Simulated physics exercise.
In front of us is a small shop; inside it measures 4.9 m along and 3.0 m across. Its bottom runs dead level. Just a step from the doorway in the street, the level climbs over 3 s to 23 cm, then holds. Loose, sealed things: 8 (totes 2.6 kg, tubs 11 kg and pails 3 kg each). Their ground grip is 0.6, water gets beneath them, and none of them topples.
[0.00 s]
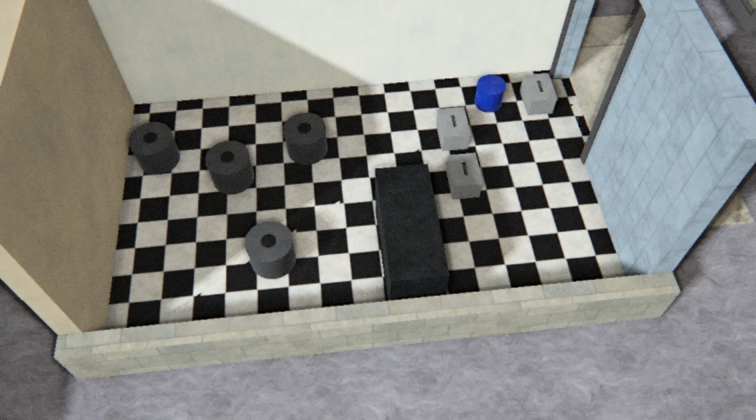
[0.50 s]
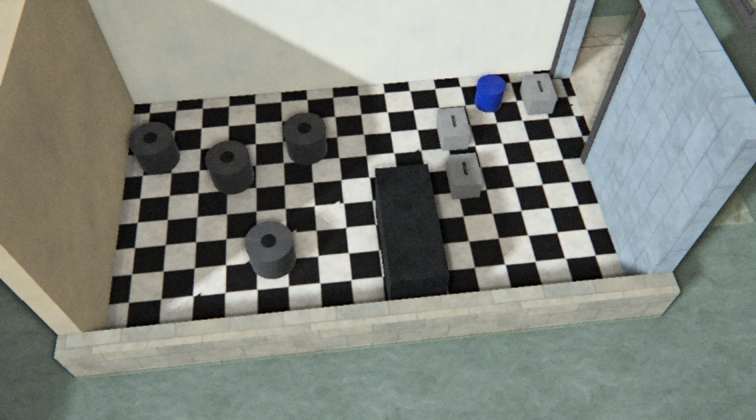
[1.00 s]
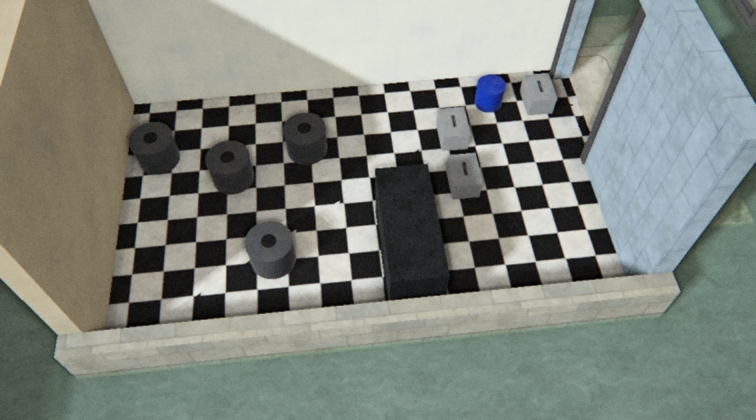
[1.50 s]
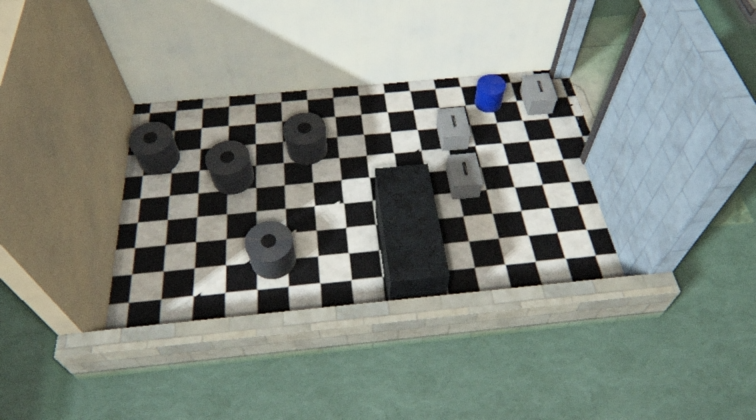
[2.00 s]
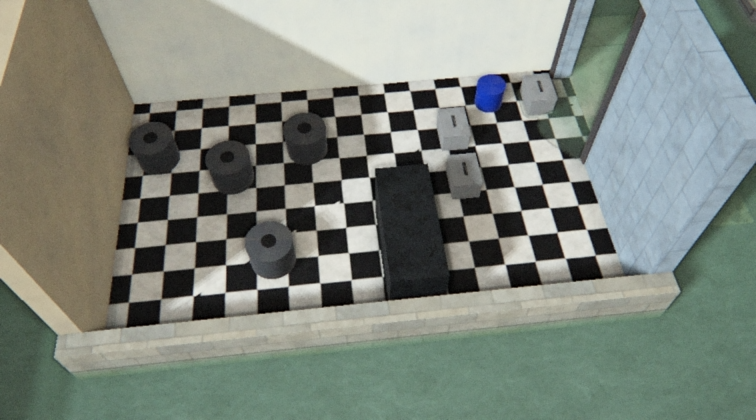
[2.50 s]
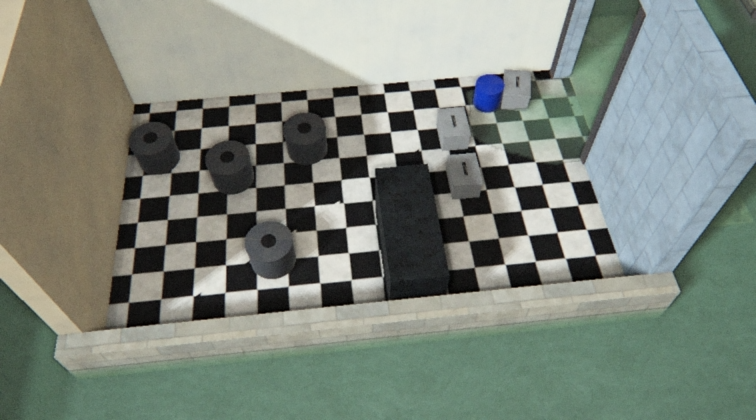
Greenish water spreads outside a small shop, enters the doorway, and shifts one grey block left.
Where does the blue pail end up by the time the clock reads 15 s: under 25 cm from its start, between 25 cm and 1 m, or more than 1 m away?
Distance covered: Large.
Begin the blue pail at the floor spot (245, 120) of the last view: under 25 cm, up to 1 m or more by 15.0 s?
It ends far away.
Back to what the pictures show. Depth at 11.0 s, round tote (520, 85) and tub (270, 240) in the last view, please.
I'd put it at 17 cm and 10 cm respectively.
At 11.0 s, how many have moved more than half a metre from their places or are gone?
7.
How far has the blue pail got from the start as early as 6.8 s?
Around 400 centimetres.
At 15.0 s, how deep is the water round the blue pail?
Roughly 19 cm deep.
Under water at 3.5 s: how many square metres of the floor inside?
At that time the wet patch spans about 4.5 m2.
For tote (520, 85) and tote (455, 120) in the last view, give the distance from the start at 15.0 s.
350 cm and 300 cm respectively.
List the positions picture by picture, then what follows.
The blue pail at (491, 84), on the bottom; water covers 0.0 m2; 0 of 8 have shifted, in the first frame.
The blue pail at (491, 84), on the bottom; water covers 0.0 m2; 0 of 8 have shifted, in the second frame.
The blue pail at (491, 84), on the bottom; water covers 0.0 m2; 0 of 8 have shifted, in the third frame.
The blue pail at (491, 84), on the bottom; water covers 0.0 m2; 0 of 8 have shifted, in the fourth frame.
The blue pail at (491, 84), on the bottom; water covers 0.3 m2; 0 of 8 have shifted, in the fifth frame.
The blue pail at (490, 84) rests on the ground; water covers 1.0 m2; 1 of 8 have shifted, in the sixth frame.
After 3.5 s the blue pail is near (432, 74), 0.7 m from its start, aground; 1 afloat.
After 6.8 s the blue pail is near (135, 120), 3.9 m from its start, afloat; 6 afloat.
After 11.0 s the blue pail is near (176, 302), 4.1 m from its start, afloat; 8 afloat.
After 15.0 s the blue pail is near (347, 170), 2.0 m from its start, afloat; 8 afloat.
